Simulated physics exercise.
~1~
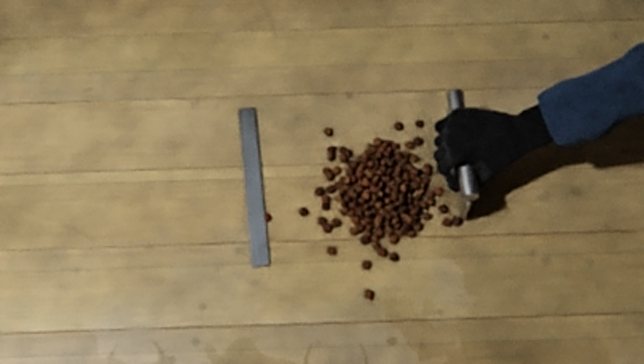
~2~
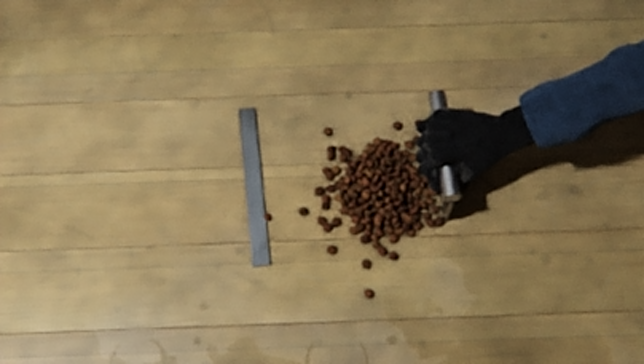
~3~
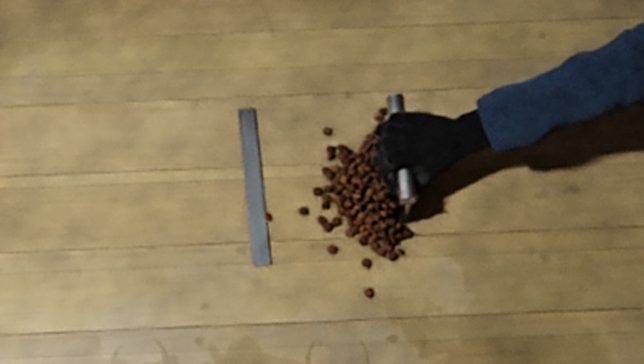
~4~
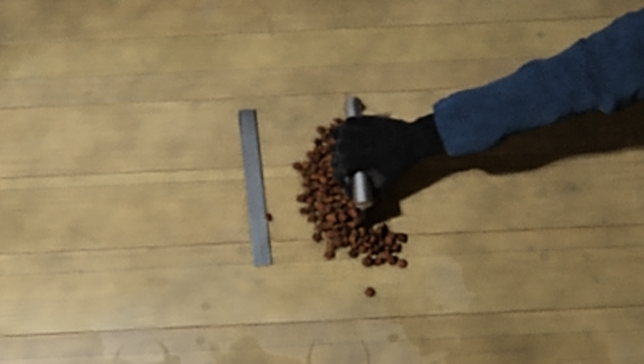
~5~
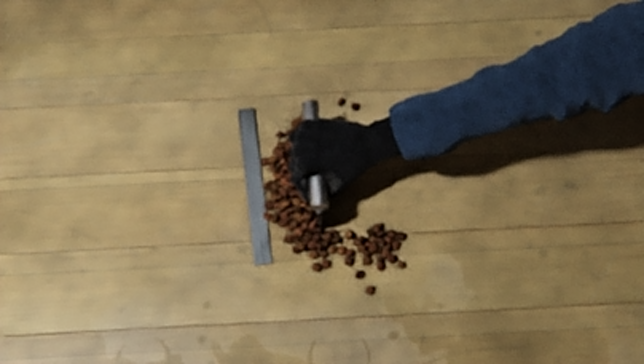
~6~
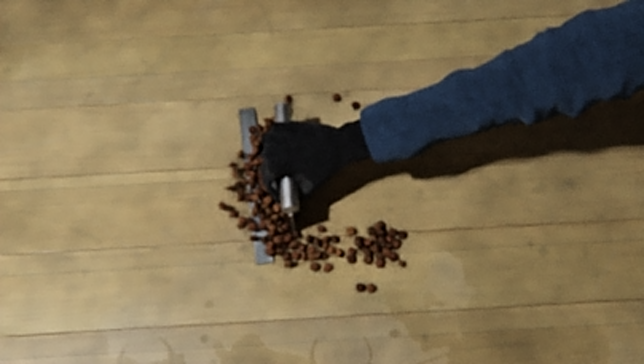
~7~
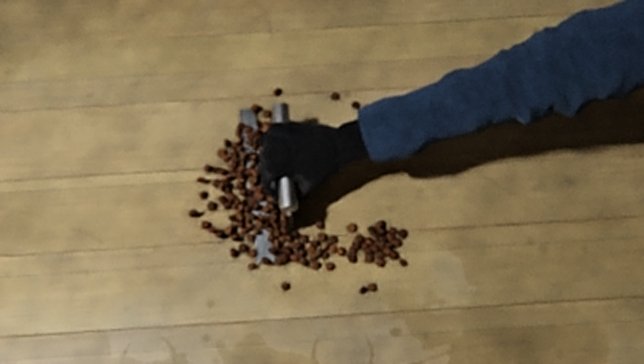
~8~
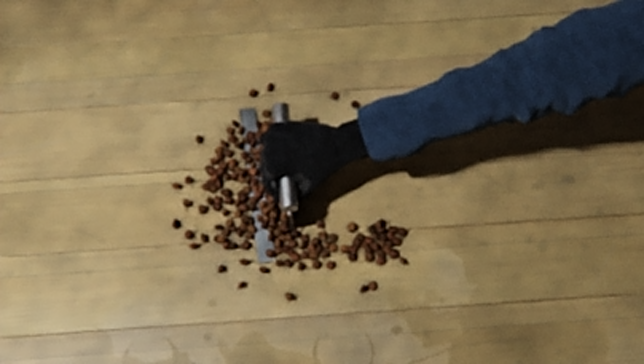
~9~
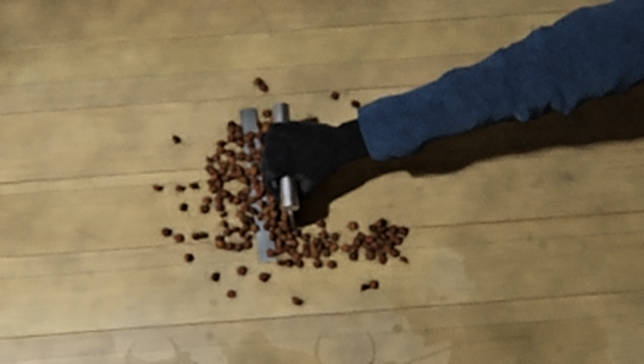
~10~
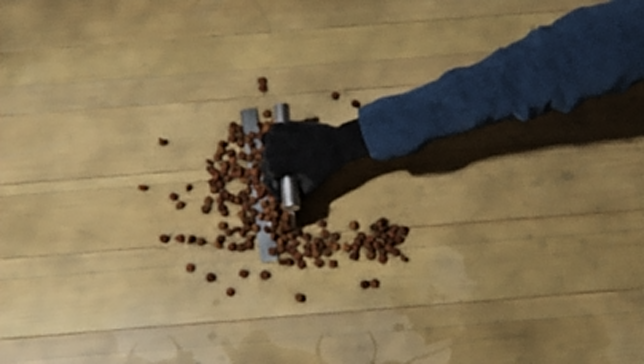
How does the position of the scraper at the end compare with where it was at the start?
At the start the scraper is to the right of the kibble heap, well away from the grey strip. By the end it has moved far to the left and rests right beside the strip.
A black-gloved hand with a blue sleeve sweeps a metal scraper leftward across a wooden floor, pushing a heap of brown kibble into a flat grey strip. The hand stops there while pieces spill over and scatter, ending on both sides of the strip.
